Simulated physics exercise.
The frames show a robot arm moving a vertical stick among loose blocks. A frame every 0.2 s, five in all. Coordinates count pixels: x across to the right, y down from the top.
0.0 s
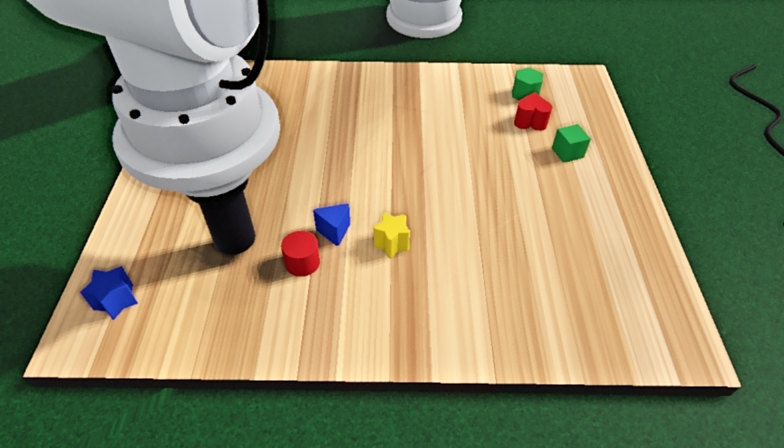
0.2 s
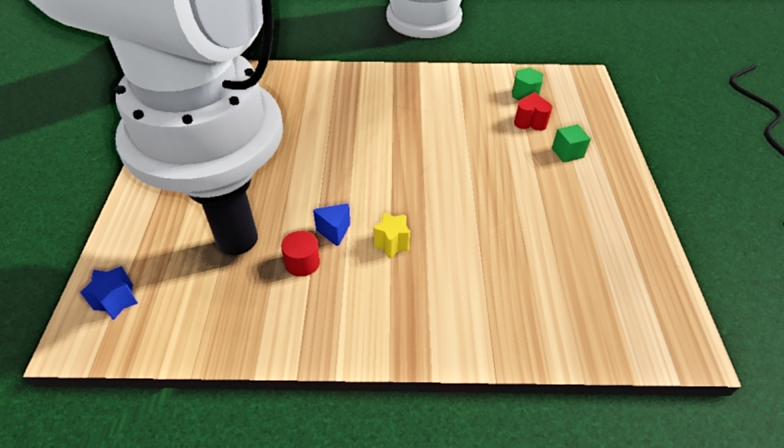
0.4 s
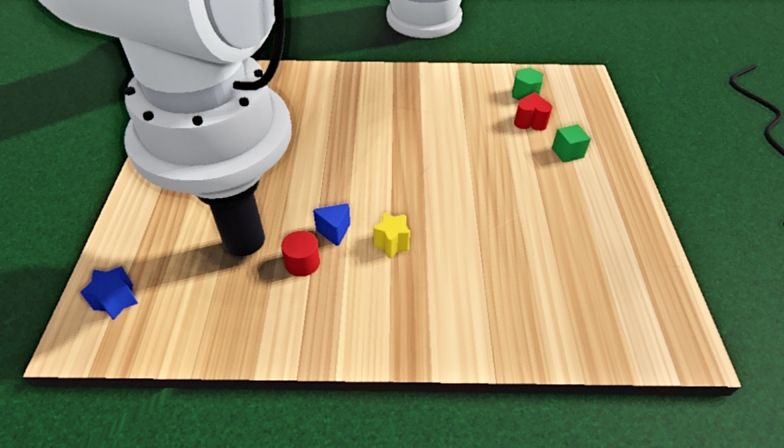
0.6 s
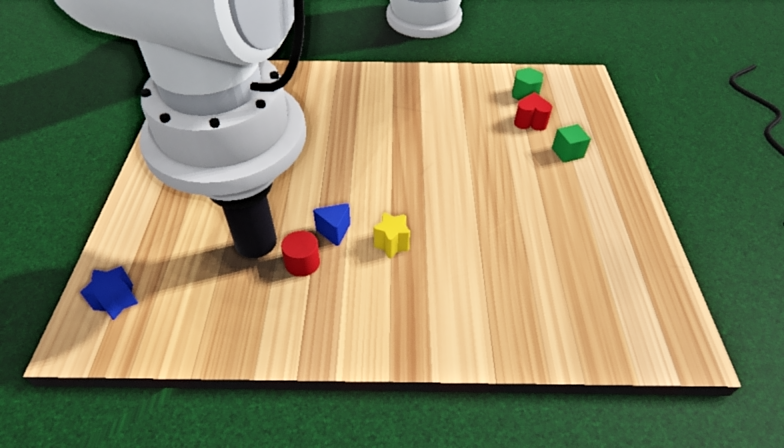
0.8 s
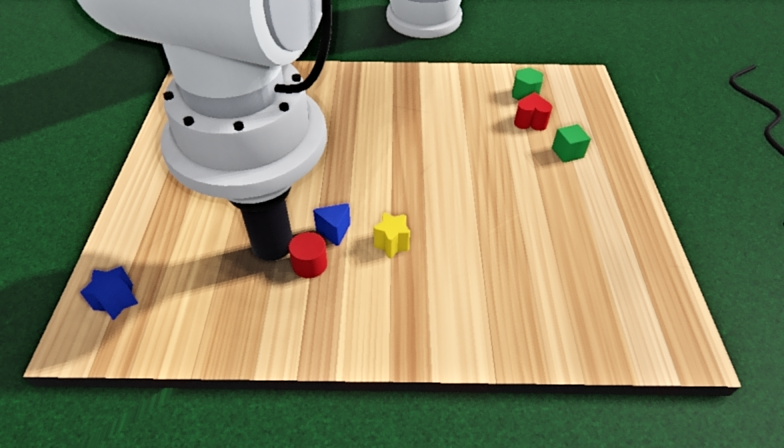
A robot arm slid its black stick slowly to the right across a wooden board and nudged the red cylinder slightly rightward, while the blue, yellow, green and other red blocks stayed still.
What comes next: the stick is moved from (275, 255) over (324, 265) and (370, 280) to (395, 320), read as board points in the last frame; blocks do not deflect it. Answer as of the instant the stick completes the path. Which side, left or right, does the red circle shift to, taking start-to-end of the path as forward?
It shifts to the left.
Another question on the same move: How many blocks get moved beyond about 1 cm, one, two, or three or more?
Answer: 1.
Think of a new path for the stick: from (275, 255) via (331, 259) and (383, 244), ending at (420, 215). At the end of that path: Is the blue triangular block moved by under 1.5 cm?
I'd say yes.
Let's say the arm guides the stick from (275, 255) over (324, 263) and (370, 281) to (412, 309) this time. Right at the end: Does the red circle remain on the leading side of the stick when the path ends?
Yes, that is how it ends up.
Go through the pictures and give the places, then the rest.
The first frame shows stick tip at (235, 239); block tops, red circle at (299, 244); blue triangular block at (333, 213).
The second frame shows stick at (238, 240); blocks unchanged.
The third frame shows stick at (245, 241); blocks unchanged.
The fourth frame shows stick at (256, 243); blocks unchanged.
The fifth frame shows stick at (273, 245); red circle at (307, 245); blue triangular block at (333, 213).
The first path, step by step. One third of the way, stick at (322, 255); red circle at (357, 259).
Two thirds of the way, stick at (370, 271); red circle at (406, 277).
At the end, stick at (396, 311); red circle at (439, 300); blue triangular block in place.
